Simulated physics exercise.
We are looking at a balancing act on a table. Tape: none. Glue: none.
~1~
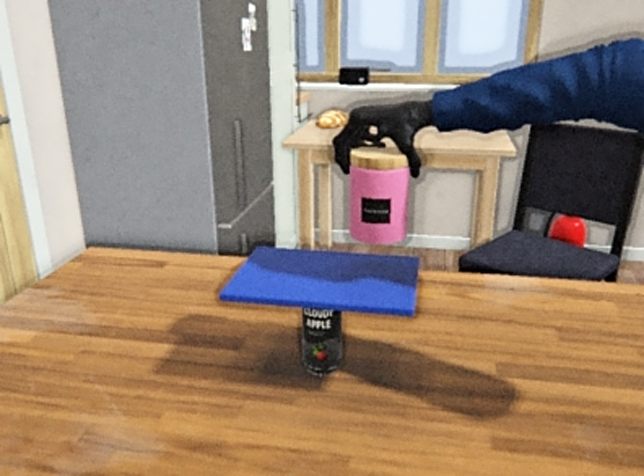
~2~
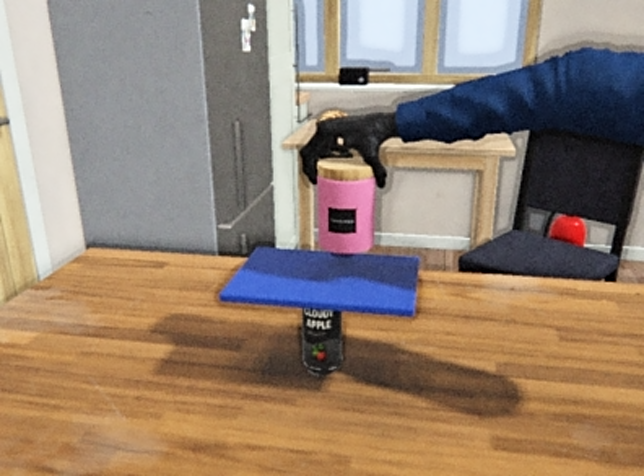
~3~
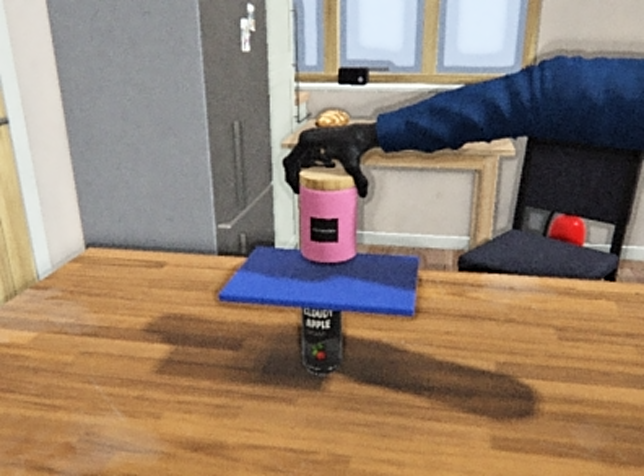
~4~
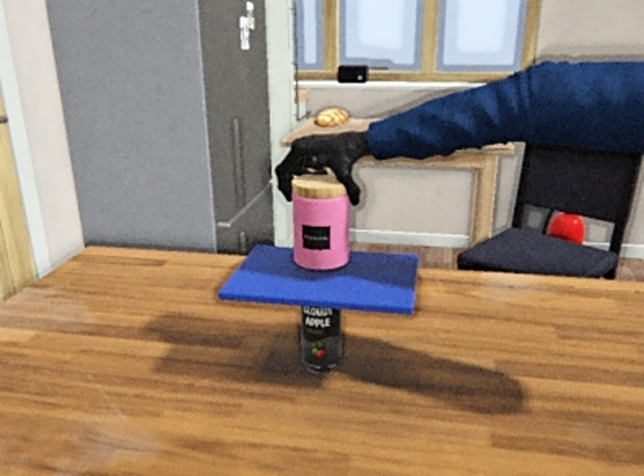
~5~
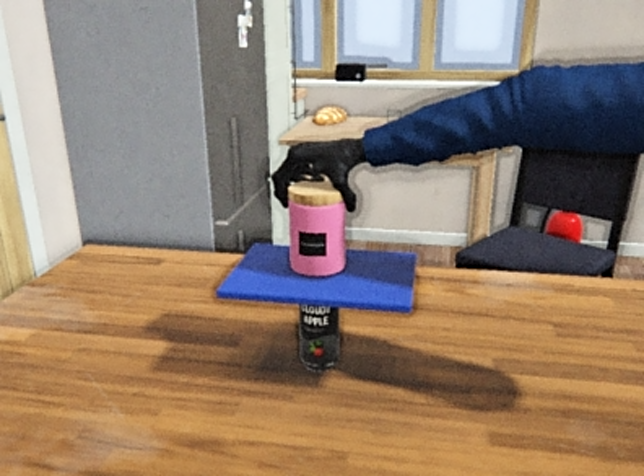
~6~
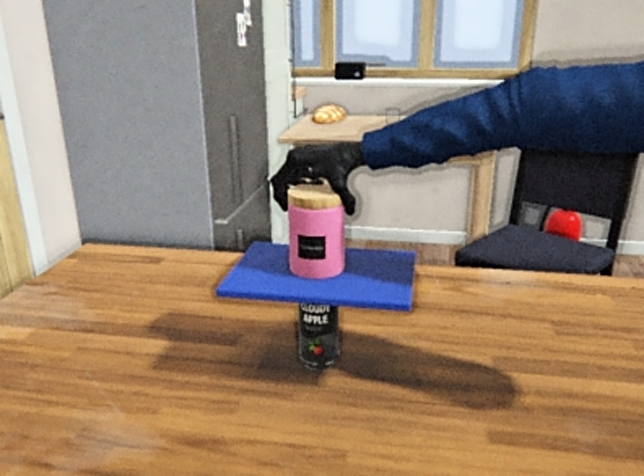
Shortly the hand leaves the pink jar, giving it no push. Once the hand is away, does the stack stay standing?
Yes - ah, it stays steady all along.
Then, 0.20 s after the last picture, nothing has stirred.
Then, 0.50 s after the last picture, pink jar resting near (317, 231).
At rest, all 3 in place. Seen from the same camera at the end, pink jar near (317, 231). The stack holds.
